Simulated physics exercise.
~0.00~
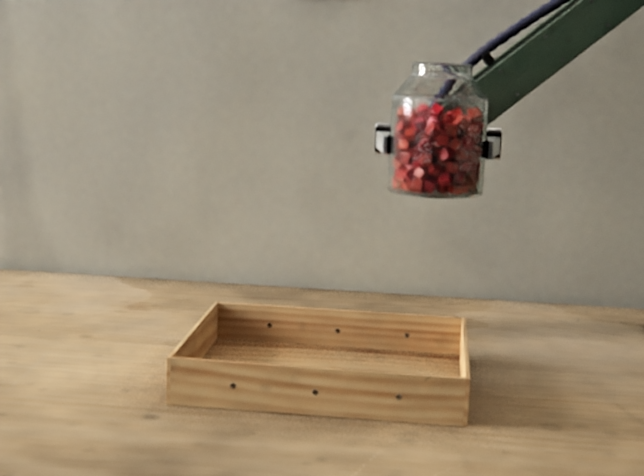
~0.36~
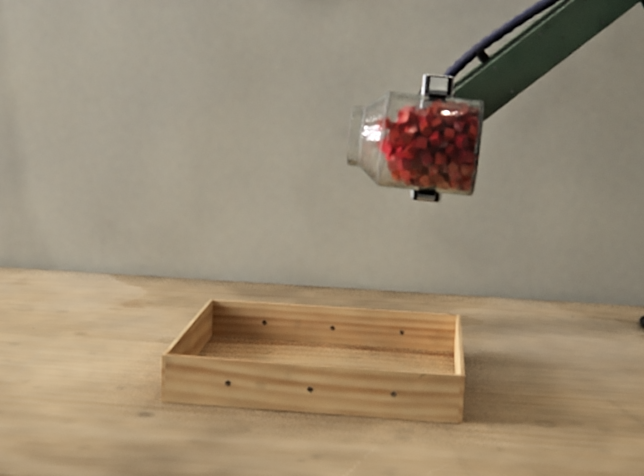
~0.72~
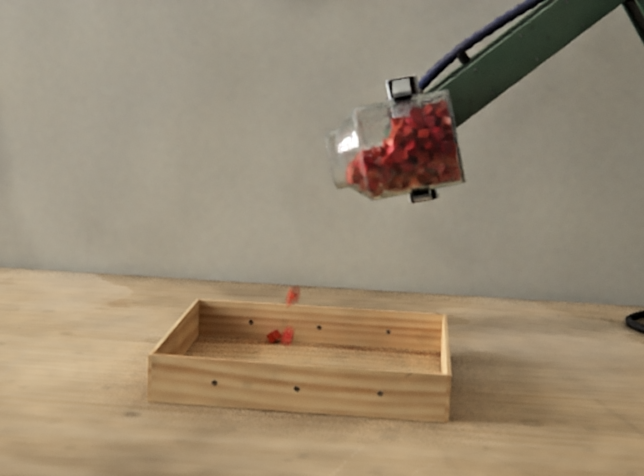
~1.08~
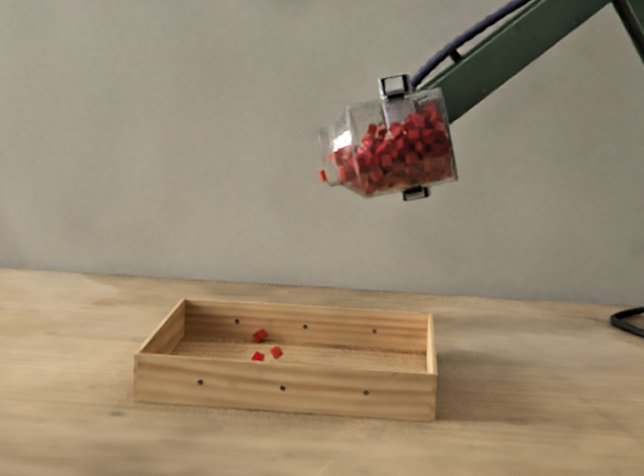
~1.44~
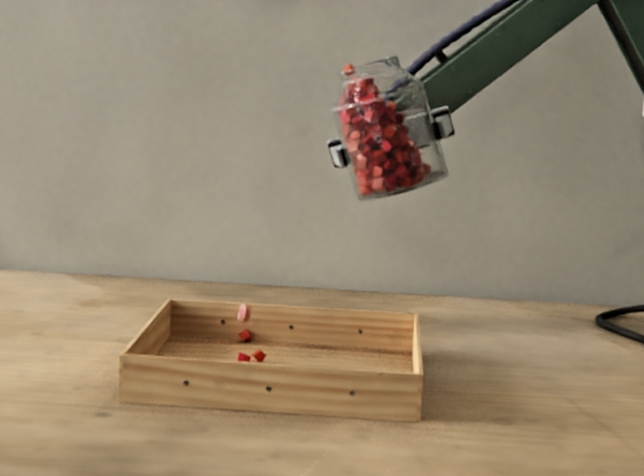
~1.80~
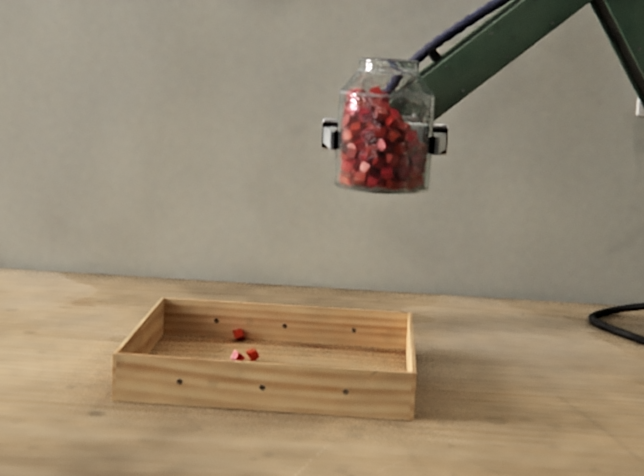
Glass jar of red cubes tipping on a green robot arm, dropping a few into a wooden tray, then returning upright mostly full.
